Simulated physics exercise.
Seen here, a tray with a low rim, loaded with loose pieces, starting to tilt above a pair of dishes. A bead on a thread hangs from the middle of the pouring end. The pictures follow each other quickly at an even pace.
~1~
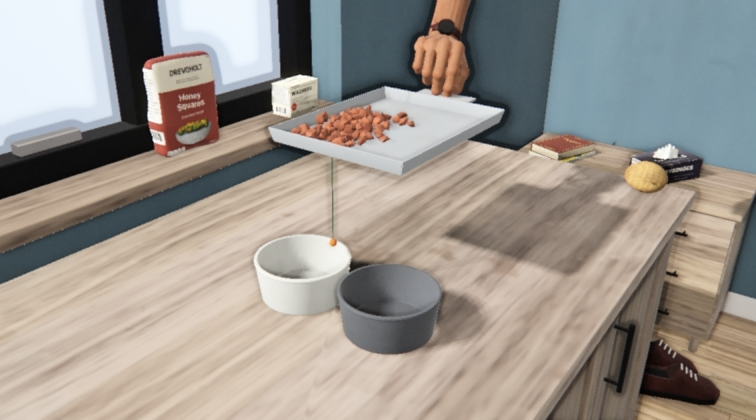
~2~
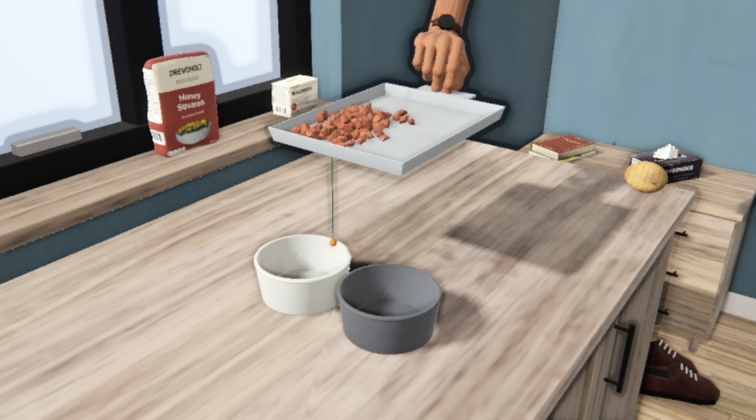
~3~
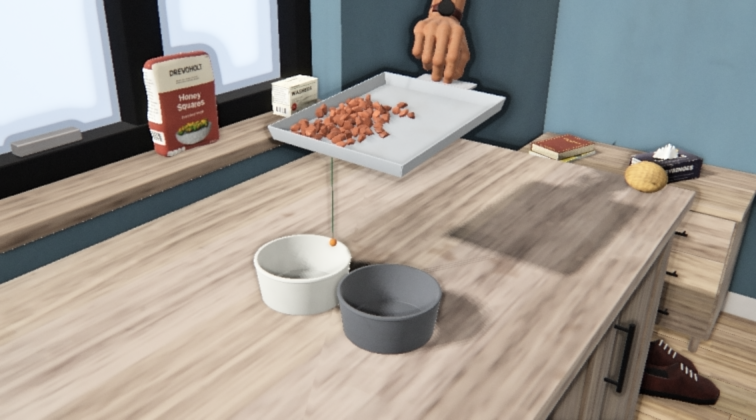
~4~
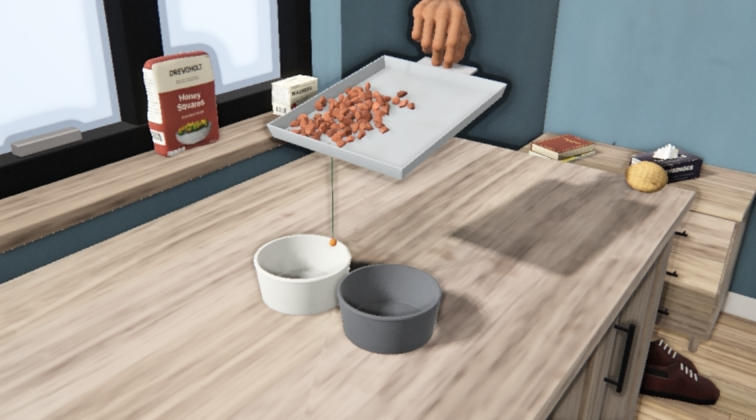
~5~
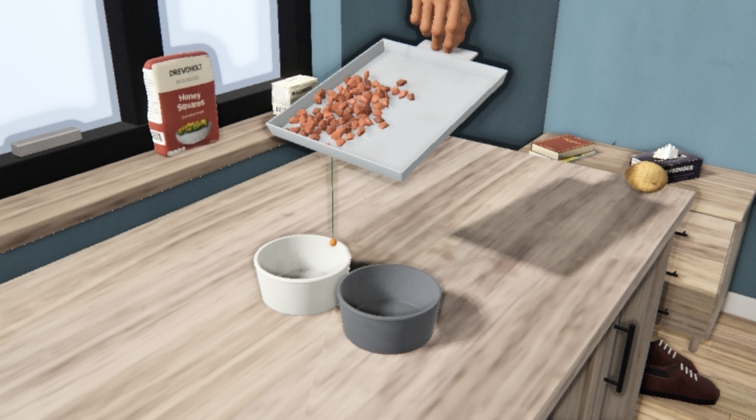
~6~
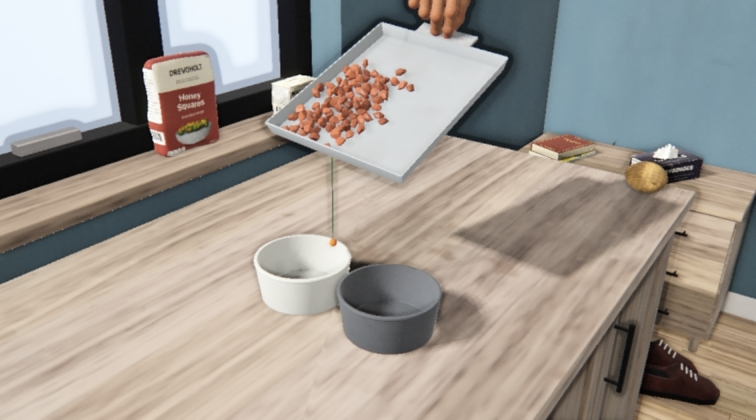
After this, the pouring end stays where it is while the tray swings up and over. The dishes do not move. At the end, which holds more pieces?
More goes to the right-hand dish.
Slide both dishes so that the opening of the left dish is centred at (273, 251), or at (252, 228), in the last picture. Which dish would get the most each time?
The first try: The dish on the right. The second: The right one.
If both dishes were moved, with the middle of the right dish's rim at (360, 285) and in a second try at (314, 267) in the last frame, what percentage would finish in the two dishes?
First some 90, then 50 per cent.
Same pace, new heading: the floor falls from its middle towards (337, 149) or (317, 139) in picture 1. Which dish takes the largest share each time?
One: The left-hand dish. Two: Left.
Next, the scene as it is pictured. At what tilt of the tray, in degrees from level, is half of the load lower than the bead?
Near 95 degrees.
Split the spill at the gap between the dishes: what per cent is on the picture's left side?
It comes to 90 per cent or so.
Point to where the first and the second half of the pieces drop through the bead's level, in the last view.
Early half (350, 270), late half (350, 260).
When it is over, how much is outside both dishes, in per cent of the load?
Close to 20 per cent.
Just after the last frame, tray tipped steeply; the larger part on the tray; about a tenth in the air.
A moment on, tray tipped past a quarter turn; about a tenth on the tray; roughly a third in the right dish; roughly a quarter in the left dish; roughly a quarter outside both; roughly a quarter in the air.
Further on, tray tipped past a quarter turn; roughly half in the right dish; roughly a quarter in the left dish; roughly a quarter outside both.
When it is over, tray tipped past a quarter turn; roughly half in the right dish; roughly a quarter in the left dish; roughly a quarter outside both.
